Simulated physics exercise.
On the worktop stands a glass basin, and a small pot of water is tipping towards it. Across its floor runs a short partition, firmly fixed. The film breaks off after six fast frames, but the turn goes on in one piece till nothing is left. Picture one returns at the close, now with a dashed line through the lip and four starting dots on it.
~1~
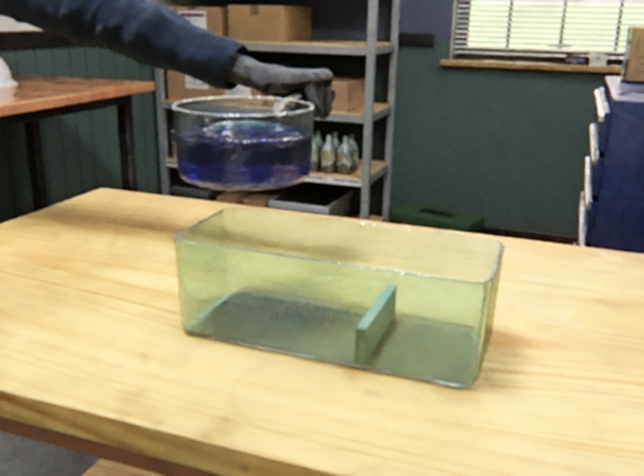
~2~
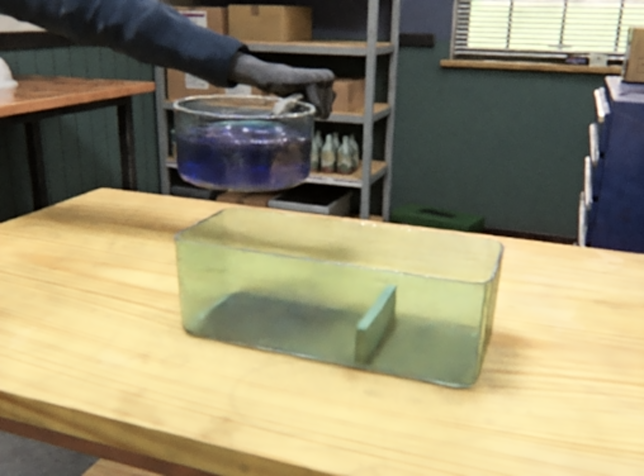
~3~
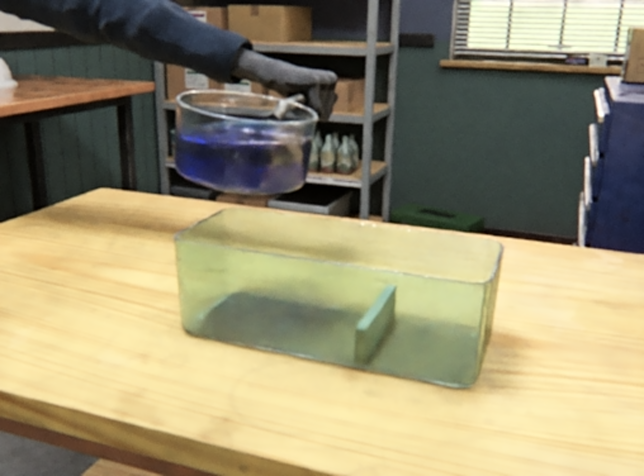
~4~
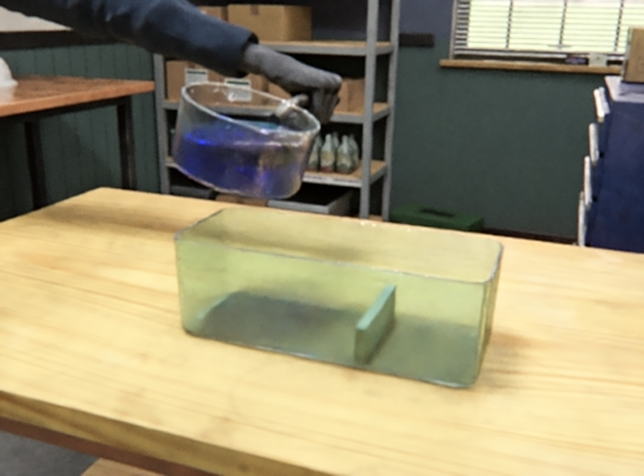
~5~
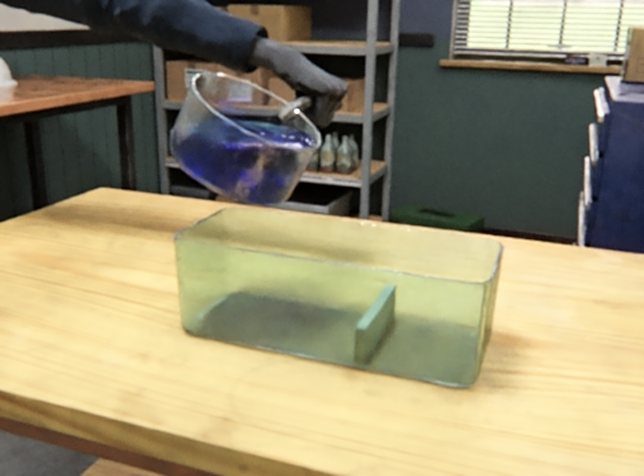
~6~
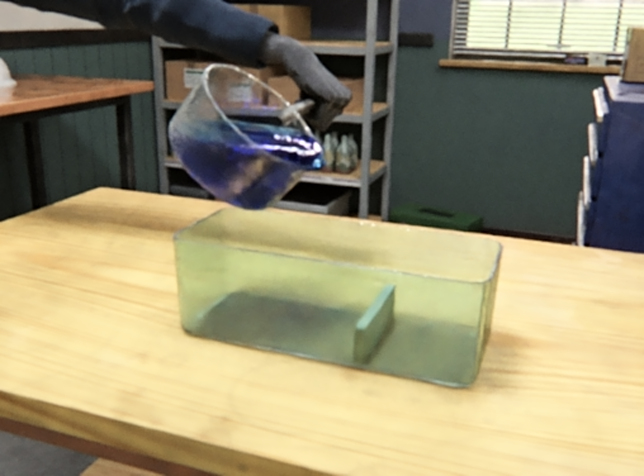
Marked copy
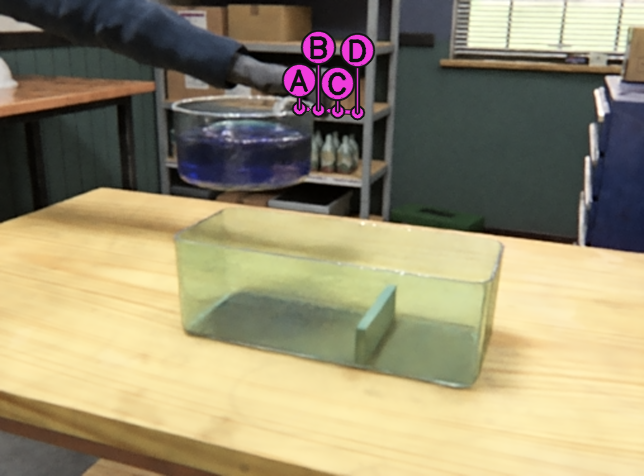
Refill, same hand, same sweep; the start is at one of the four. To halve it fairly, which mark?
Best: D.
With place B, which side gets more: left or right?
More ends on the left.
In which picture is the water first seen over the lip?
Picture 6.
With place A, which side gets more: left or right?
The left one.
On the marked copy, A at (299, 108); B at (318, 110); C at (337, 111); D at (357, 112).
For place A, about 89 % ends left of the wall and 9 % right of it.
For place B, about 85 % ends left of the wall and 11 % right of it; 4 % is lost outside.
For place C, about 66 % ends left of the wall and 32 % right of it.
For place D, about 53 % ends left of the wall and 46 % right of it.
